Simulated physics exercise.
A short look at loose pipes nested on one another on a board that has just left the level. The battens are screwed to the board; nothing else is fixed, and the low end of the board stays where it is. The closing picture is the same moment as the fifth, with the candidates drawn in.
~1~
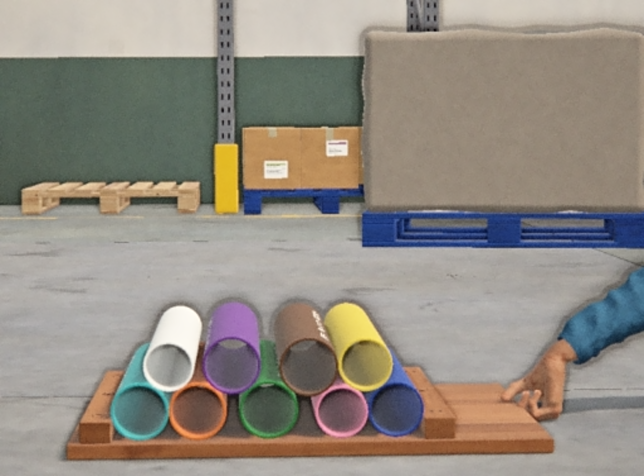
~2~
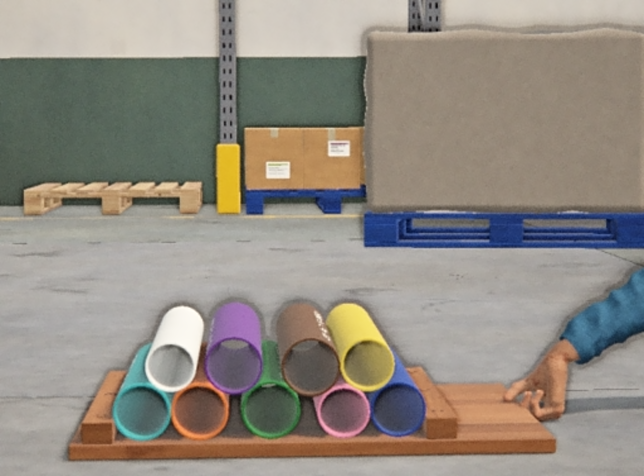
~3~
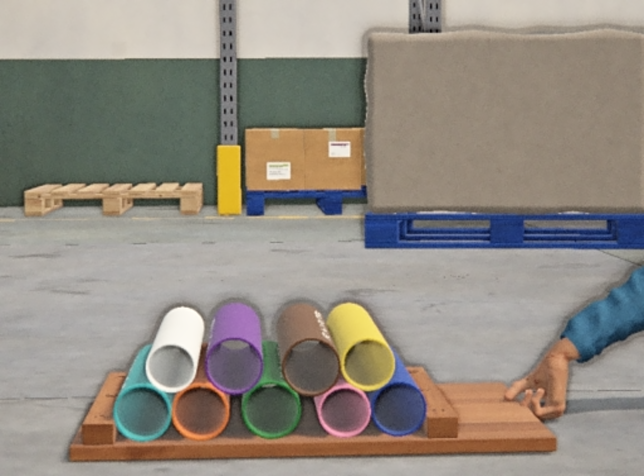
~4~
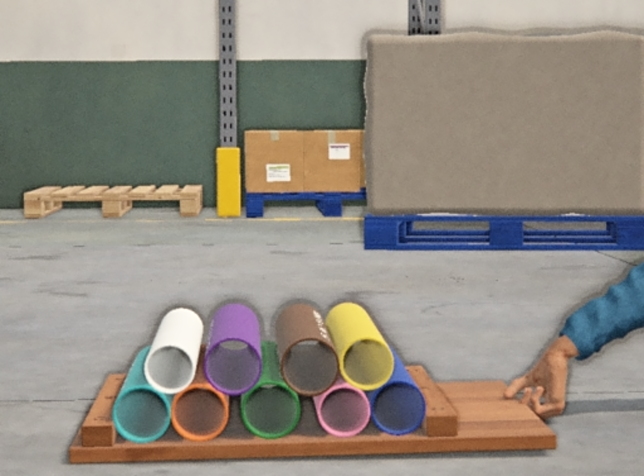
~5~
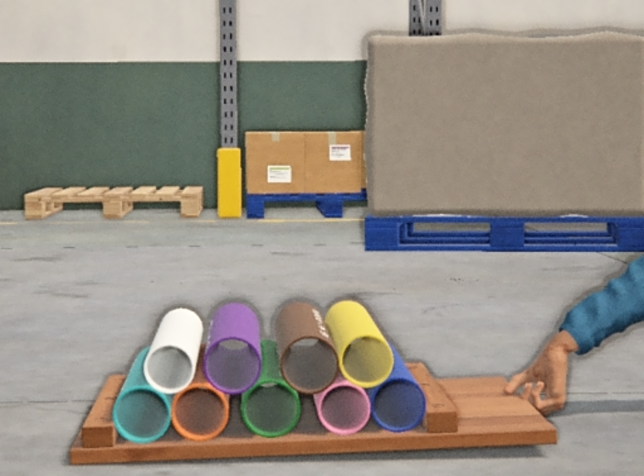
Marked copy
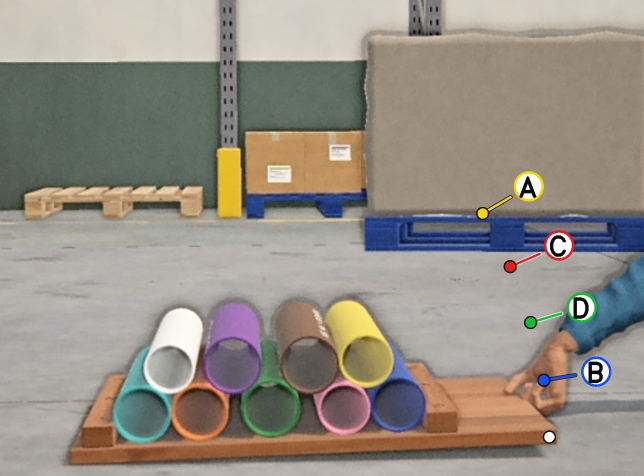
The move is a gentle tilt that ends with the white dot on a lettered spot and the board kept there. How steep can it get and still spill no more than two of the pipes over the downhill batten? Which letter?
Lift it to C and no more.
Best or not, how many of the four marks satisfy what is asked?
Three of the four.
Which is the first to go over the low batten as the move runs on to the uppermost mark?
The white one.
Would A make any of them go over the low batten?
Yes.
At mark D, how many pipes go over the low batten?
It comes to none.
On the marked copy, A at (483, 213); B at (544, 380); C at (510, 267); D at (530, 322); the white dot at (549, 437).
With C. Early on, board at 15°.
Further on, board at 23°.
At the end, board at 23°, none over the low batten.
As for the rest, A four over the low batten (brown, white, purple, yellow); B none over the low batten; D none over the low batten.
